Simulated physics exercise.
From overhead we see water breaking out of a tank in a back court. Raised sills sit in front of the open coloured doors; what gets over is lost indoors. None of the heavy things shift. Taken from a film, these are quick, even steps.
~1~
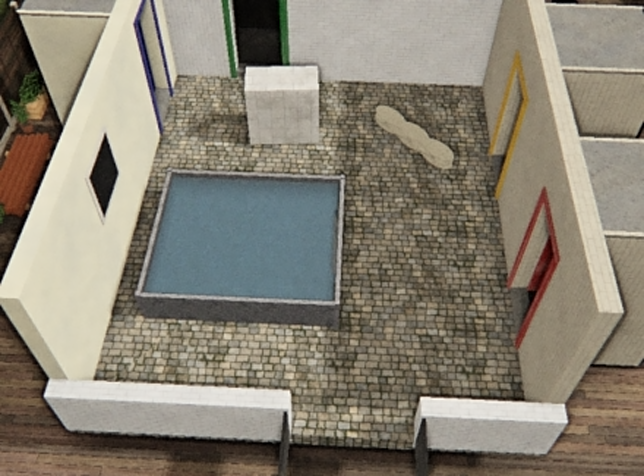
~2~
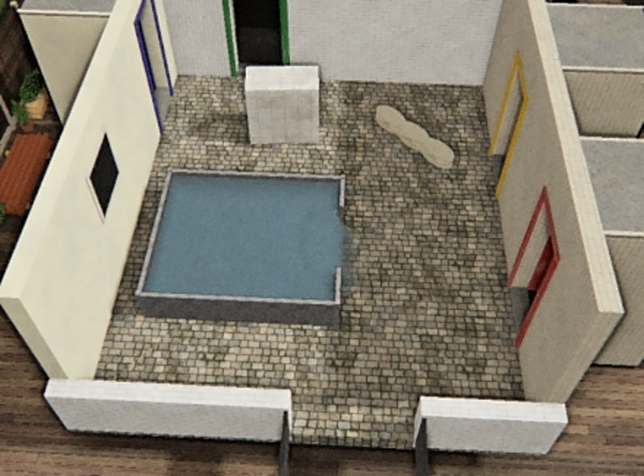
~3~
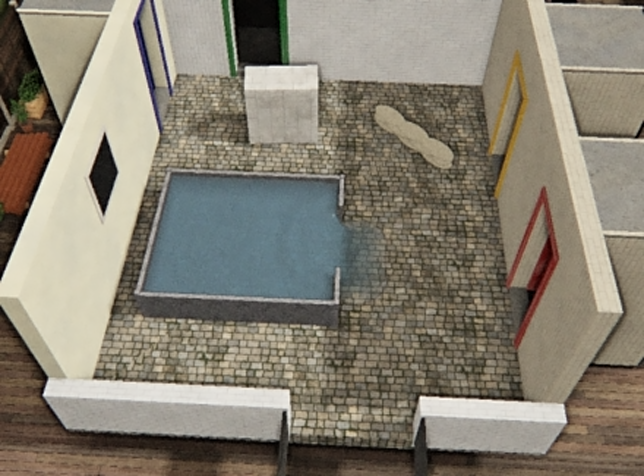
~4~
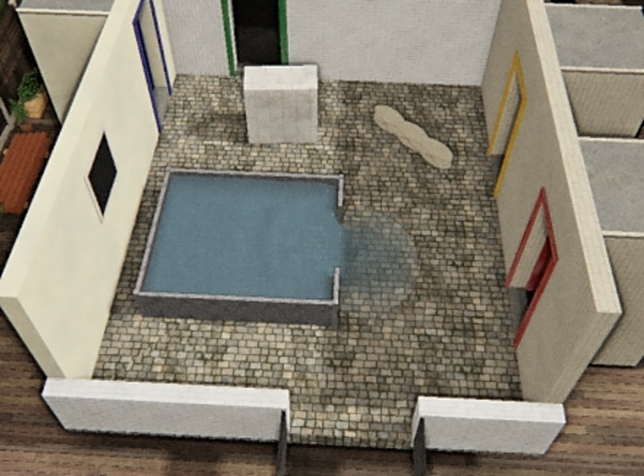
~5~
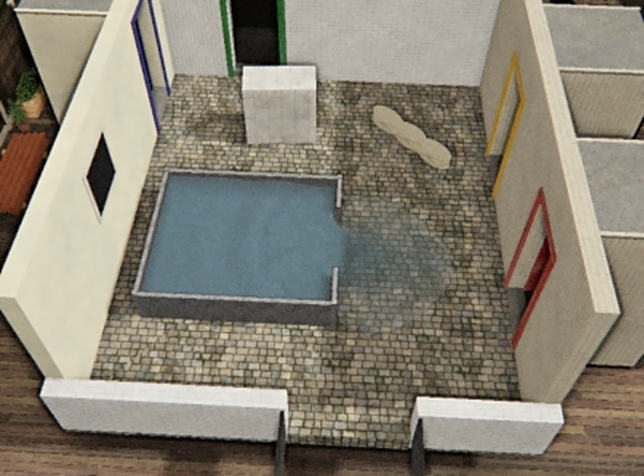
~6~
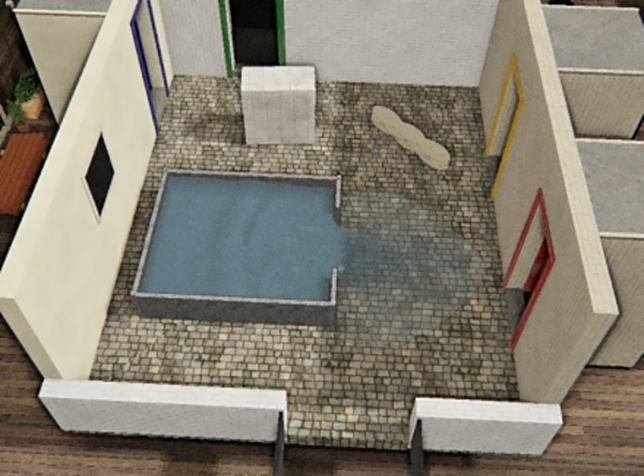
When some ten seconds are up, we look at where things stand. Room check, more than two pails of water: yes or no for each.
Blue door, no; green door, no; yellow door, yes; red door, yes.
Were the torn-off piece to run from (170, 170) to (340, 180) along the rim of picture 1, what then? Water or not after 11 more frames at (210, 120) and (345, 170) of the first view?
Submerged, then submerged.
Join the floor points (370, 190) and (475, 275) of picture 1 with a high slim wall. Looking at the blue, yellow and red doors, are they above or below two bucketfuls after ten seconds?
The blue door remains below, the yellow door remains below and the red door ends up above.
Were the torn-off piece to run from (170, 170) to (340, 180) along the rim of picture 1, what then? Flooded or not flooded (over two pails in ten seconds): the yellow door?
Well, the yellow door crosses the line here.
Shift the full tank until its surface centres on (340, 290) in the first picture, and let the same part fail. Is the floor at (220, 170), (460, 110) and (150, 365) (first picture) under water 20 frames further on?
As listed: Not flooded, flooded, clear.
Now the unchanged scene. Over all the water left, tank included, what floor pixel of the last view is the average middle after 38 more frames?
It's close to (328, 254).
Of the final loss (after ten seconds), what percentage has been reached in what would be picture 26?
Approximately 35 %.
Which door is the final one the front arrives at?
Result: The blue door.
A moment on, water covers 20 % of the floor; the blue door not reached, the green door not reached, the yellow door not reached, the red door under two buckets in.
Next, water covers 30 % of the floor; the blue door not reached, the green door not reached, the yellow door under two buckets in, the red door over two buckets in.
Then, water covers 40 % of the floor; the blue door not reached, the green door not reached, the yellow door over two buckets in, the red door far over two buckets in.
Later, water covers 75 % of the floor; the blue door not reached, the green door wet at the sill, nothing in, the yellow door over two buckets in, the red door far over two buckets in.
In the end, water covers 95 % of the floor; the blue door wet at the sill, nothing in, the green door wet at the sill, nothing in, the yellow door far over two buckets in, the red door far over two buckets in.
